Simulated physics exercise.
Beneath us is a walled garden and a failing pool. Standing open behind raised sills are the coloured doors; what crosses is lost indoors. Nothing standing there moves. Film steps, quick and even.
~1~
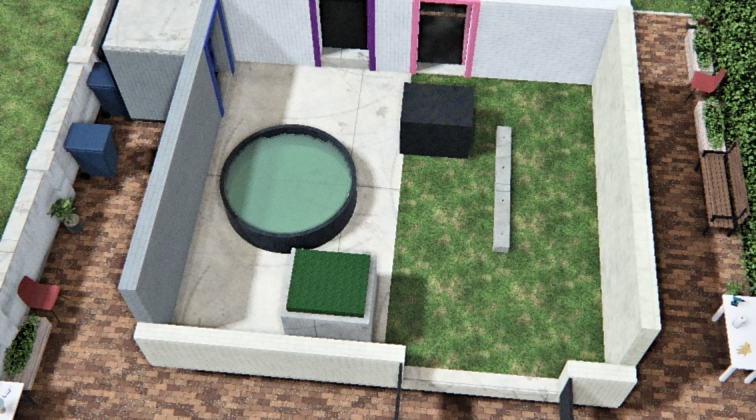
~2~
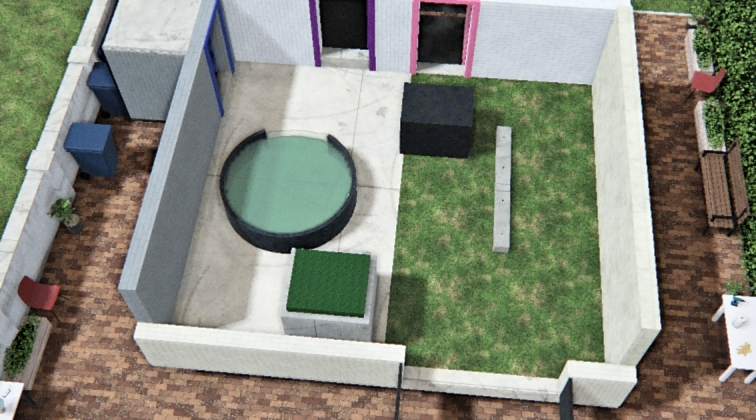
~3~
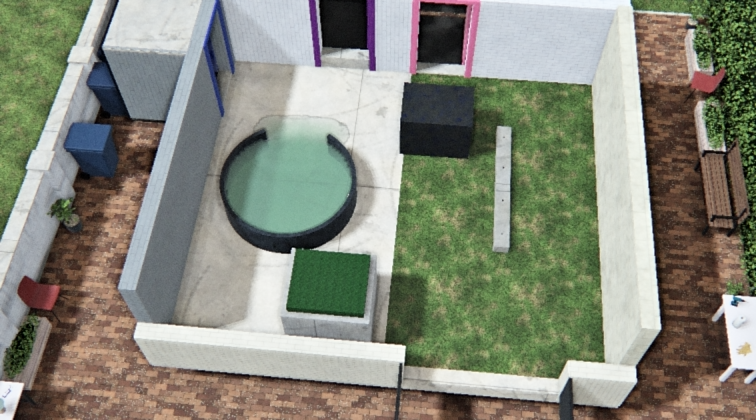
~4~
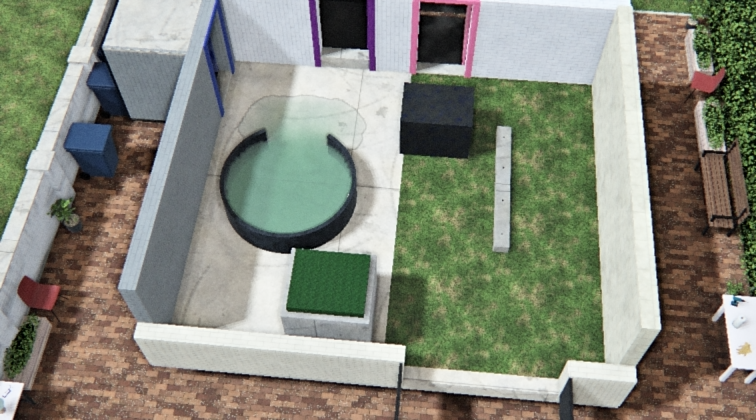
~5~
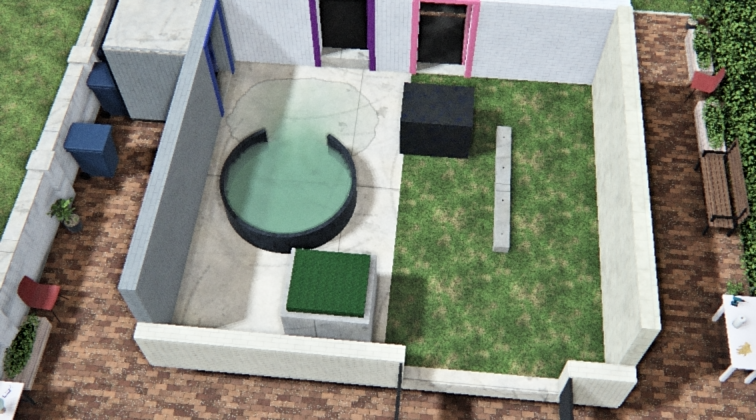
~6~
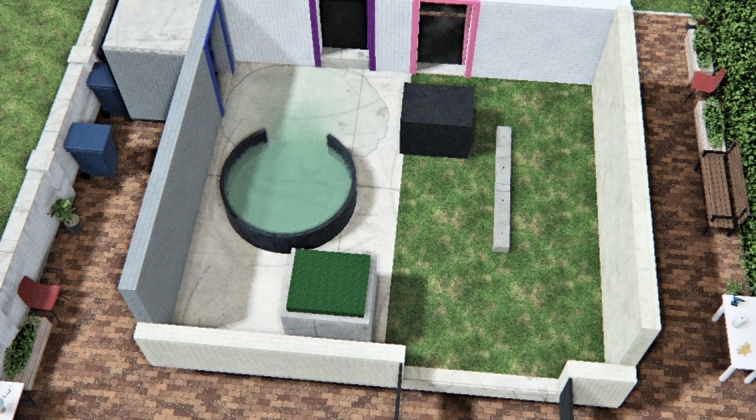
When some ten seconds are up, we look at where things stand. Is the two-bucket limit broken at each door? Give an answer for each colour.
My prediction: The purple door does not surpass two buckets; the blue door surpasses two buckets; the pink door surpasses two buckets.
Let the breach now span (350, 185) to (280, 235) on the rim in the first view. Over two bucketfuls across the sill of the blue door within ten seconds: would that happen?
Door blue: It stays beneath the limit.
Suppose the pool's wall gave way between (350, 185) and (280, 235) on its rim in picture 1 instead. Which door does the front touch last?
That is the purple-painted one.
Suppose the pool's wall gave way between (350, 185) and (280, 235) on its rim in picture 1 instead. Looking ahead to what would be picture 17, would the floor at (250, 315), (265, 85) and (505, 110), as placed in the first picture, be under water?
First soaked through, second kept bare, third kept bare.
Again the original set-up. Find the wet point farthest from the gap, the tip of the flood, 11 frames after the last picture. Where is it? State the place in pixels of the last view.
Somewhere near (465, 83).
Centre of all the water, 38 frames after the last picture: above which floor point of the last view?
It is around (335, 148).
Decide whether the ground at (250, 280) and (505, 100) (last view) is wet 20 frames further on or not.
The first spot is bone-dry and the second inundated.
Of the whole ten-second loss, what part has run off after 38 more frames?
It would be around 75 %.
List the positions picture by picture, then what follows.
In the first frame, still water in the pool at (288, 181).
In the second frame, water pours out on the pool's far side and has run to a hidden place.
In the third frame, water pours out on the pool's far side and has run to (265, 123).
In the fourth frame, water pours out on the pool's far side and has run to (269, 100).
In the fifth frame, water pours out on the pool's far side and has run to (263, 86).
In the sixth frame, the front is at (273, 69), out from the gap on the pool's far side.
A moment on, water covers 15 % of the floor; the purple door wet at the sill, nothing in, the blue door wet at the sill, nothing in, the pink door not reached.
Next, water covers 20 % of the floor; the purple door wet at the sill, nothing in, the blue door under two buckets in, the pink door wet at the sill, nothing in.
Then, water covers 30 % of the floor; the purple door wet at the sill, nothing in, the blue door over two buckets in, the pink door under two buckets in.
Later, water covers 50 % of the floor; the purple door wet at the sill, nothing in, the blue door far over two buckets in, the pink door over two buckets in.
In the end, water covers 75 % of the floor; the purple door wet at the sill, nothing in, the blue door far over two buckets in, the pink door over two buckets in.
